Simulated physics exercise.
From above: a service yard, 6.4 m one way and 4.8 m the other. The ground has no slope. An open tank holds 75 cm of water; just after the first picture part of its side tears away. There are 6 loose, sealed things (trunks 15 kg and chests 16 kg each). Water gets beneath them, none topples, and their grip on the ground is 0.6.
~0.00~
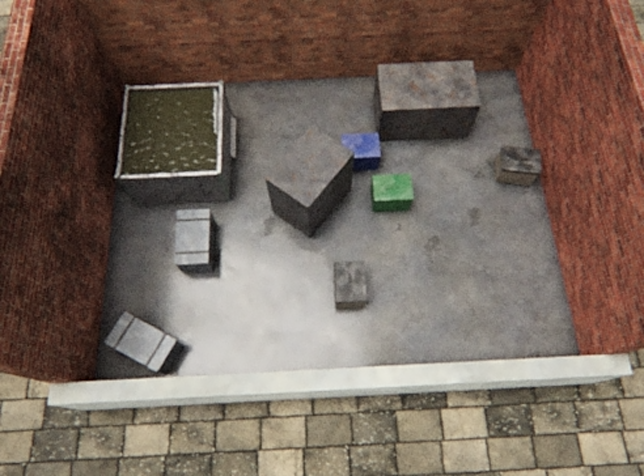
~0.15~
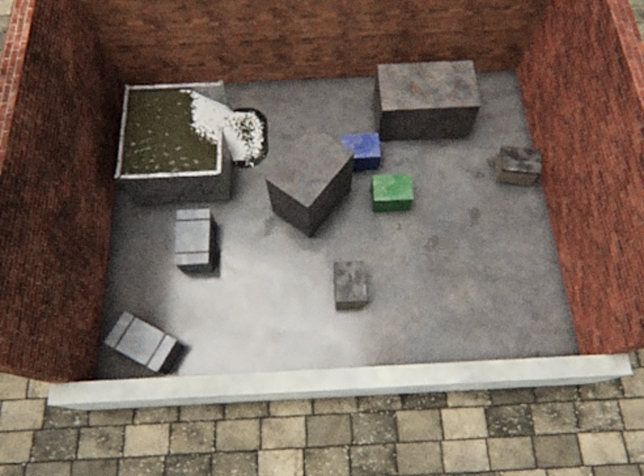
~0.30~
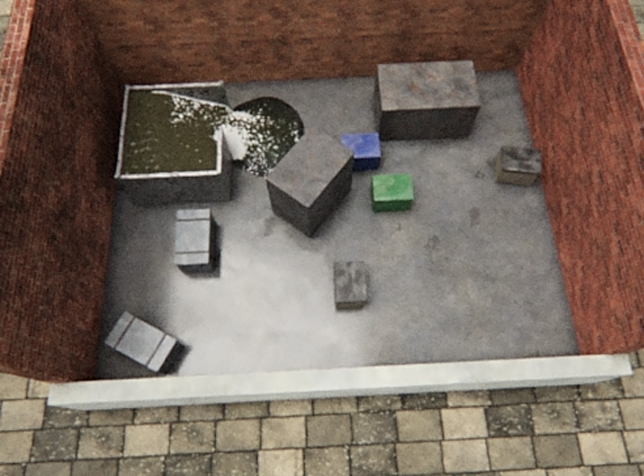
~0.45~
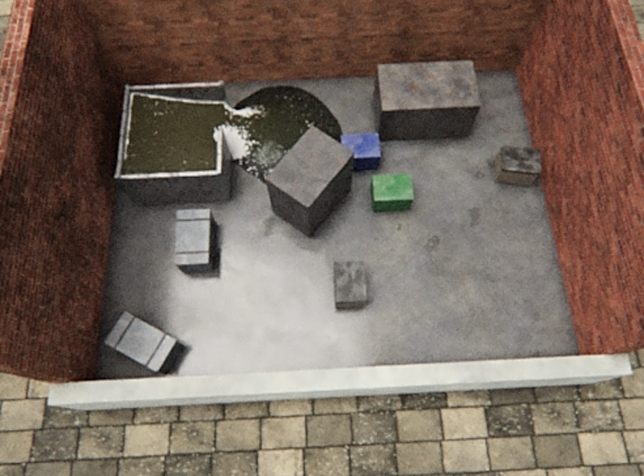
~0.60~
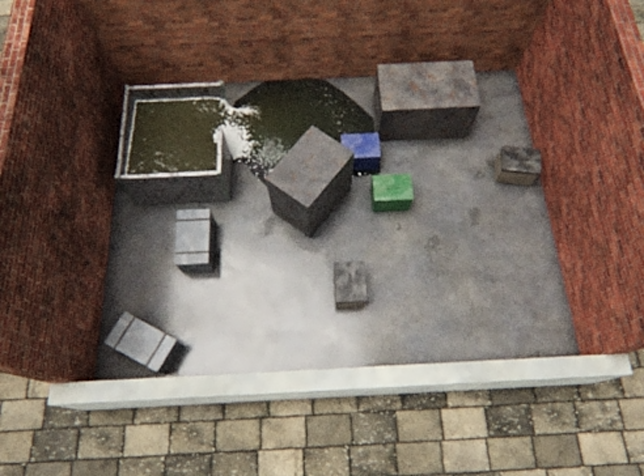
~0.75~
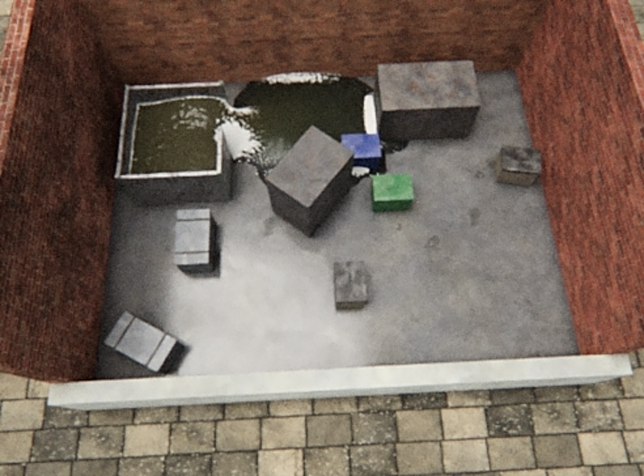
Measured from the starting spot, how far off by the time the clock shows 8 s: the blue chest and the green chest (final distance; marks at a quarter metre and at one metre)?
The blue chest travels far; the green chest is nudged along.
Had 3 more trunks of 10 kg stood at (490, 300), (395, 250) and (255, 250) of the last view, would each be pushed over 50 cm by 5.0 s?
In that order: More, under, short of it.
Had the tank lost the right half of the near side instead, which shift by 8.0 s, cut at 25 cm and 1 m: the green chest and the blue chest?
Then the green chest holds its place, the blue chest holds its place.
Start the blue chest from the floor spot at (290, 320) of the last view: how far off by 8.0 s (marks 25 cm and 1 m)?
It holds its place.
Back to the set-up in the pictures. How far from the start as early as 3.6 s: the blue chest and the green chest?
Roughly 300 and 20 cm by then.
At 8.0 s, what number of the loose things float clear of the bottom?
I count 0.
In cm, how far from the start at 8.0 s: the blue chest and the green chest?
About 250 and 50 cm.
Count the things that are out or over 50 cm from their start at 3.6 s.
By then 2.
After 1.6 s the blue chest is near (440, 170), 1.2 m from its start, aground; the green chest is near (393, 189), 0.0 m from its start, aground; 0 afloat.
After 3.6 s the blue chest is near (542, 283), 3.1 m from its start, aground; the green chest is near (394, 198), 0.2 m from its start, aground; 1 afloat.
After 5.6 s the blue chest is near (471, 335), 3.1 m from its start, afloat; the green chest is near (395, 219), 0.5 m from its start, aground; 2 afloat.
After 8.0 s the blue chest is near (306, 319), 2.7 m from its start, aground; the green chest is near (395, 220), 0.5 m from its start, aground; 0 afloat.
